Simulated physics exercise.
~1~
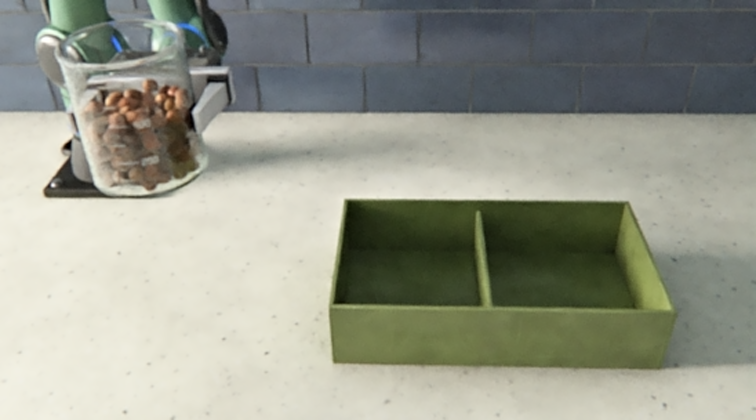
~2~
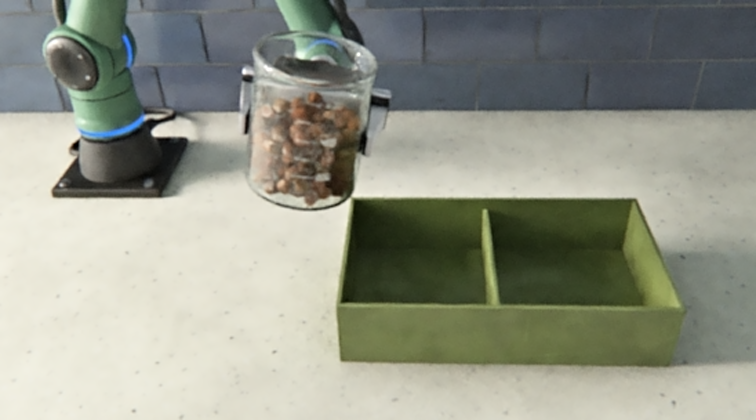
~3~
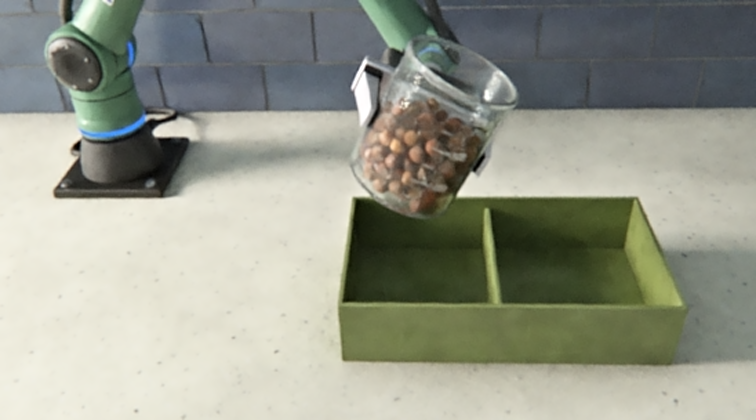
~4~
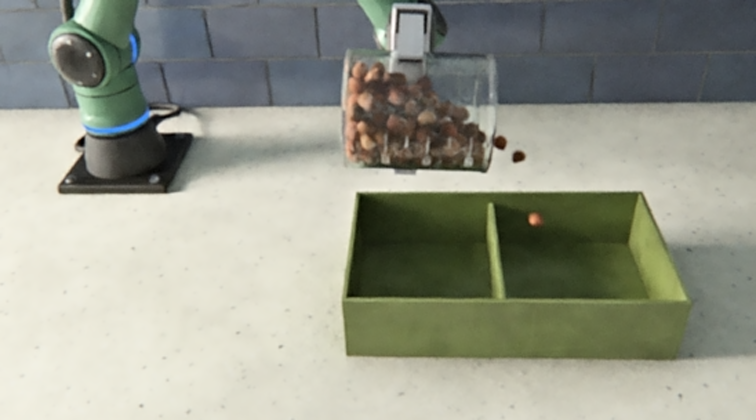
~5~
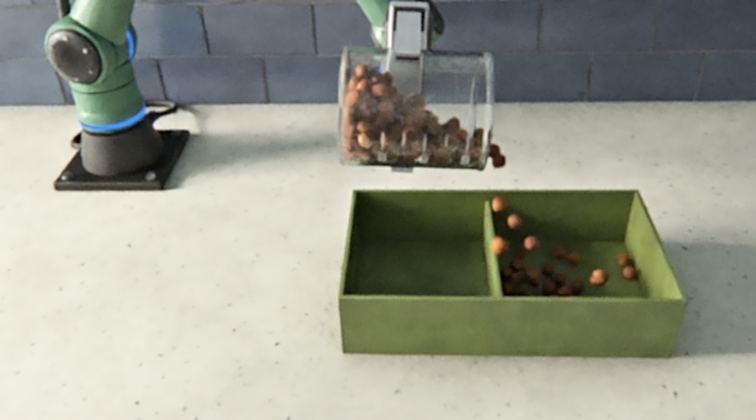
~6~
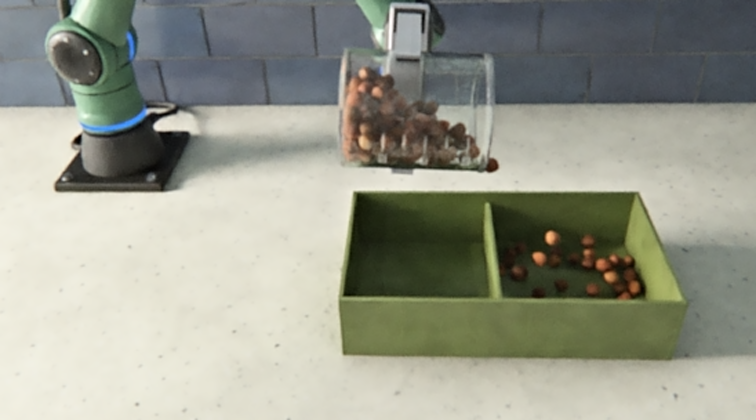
On a pale speckled counter before a blue-grey tiled wall, a green robot arm grips a clear glass beaker of hazelnuts at the left, with an empty green box divided into two compartments to the right. The arm carries the upright beaker rightward toward the box, then tips it to the right above the box. Once the beaker lies on its side, a few nuts slip from its mouth. More tumble into the right compartment, bouncing and scattering. Finally the beaker stays sideways, still holding most of its nuts, while the left compartment remains empty.
